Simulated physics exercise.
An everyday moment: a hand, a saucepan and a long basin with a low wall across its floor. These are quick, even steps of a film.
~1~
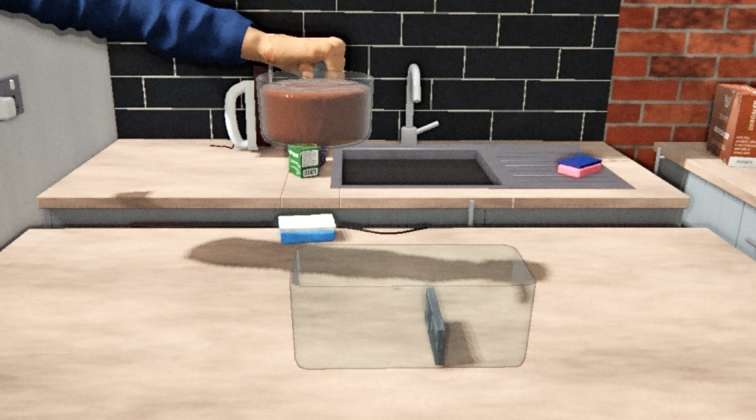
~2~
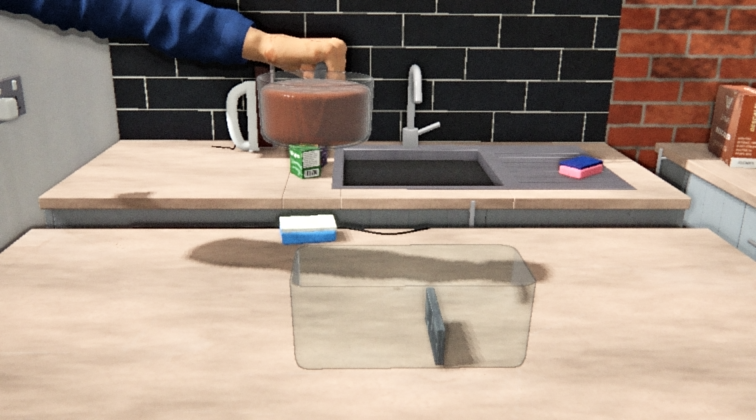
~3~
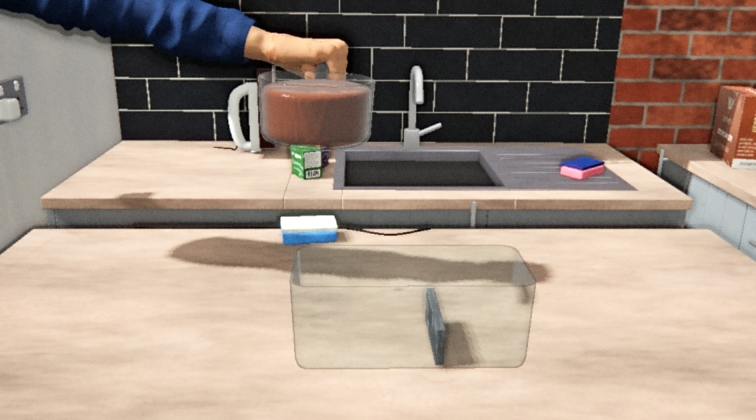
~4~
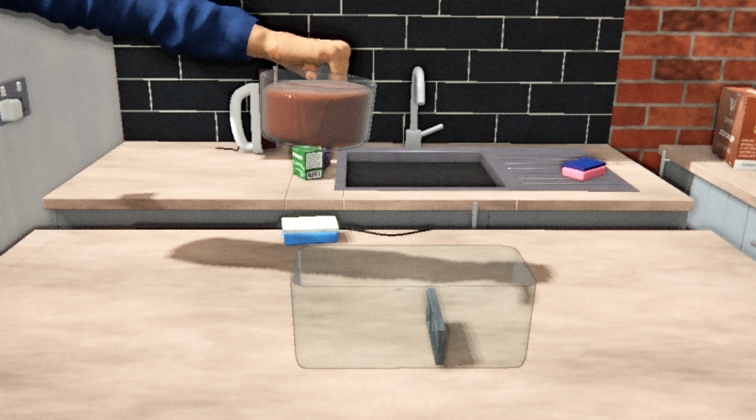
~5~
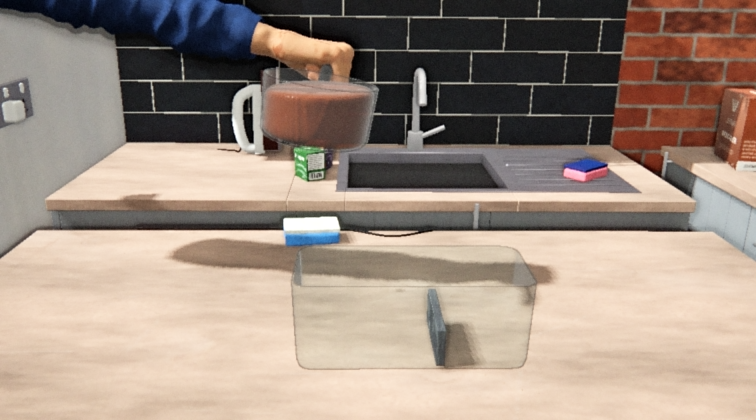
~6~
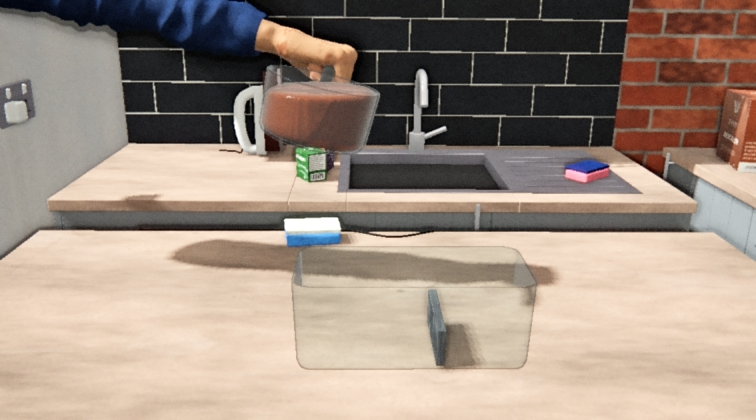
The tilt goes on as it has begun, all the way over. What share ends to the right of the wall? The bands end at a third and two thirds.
In the end from a third to two thirds is right of the wall.
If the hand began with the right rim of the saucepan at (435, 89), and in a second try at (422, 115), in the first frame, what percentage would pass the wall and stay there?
About 80 and 85 per cent.
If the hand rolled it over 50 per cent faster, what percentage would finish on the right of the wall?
Near 40 %.
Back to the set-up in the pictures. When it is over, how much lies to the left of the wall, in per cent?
Close to 45 per cent.
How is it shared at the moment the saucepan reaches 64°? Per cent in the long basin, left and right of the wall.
The left part 5 per cent, the right part 5.
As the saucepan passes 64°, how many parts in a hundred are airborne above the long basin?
About 35 per cent.
A moment on, the saucepan is tipped part way and 56 per cent is still to pour, 5 is left of the wall and 4 right of it.
Next, the saucepan is tipped on its side and 12 per cent is still to pour, 22 is left of the wall and 50 right of it.
Then the saucepan is tipped right over and 1 per cent is still to pour, 44 is left of the wall and 51 right of it.
Later the saucepan is tipped right over and 0 per cent is still to pour, 47 is left of the wall and 51 right of it.
At rest 47 per cent lies left of the wall, 51 right of it and 2 outside.
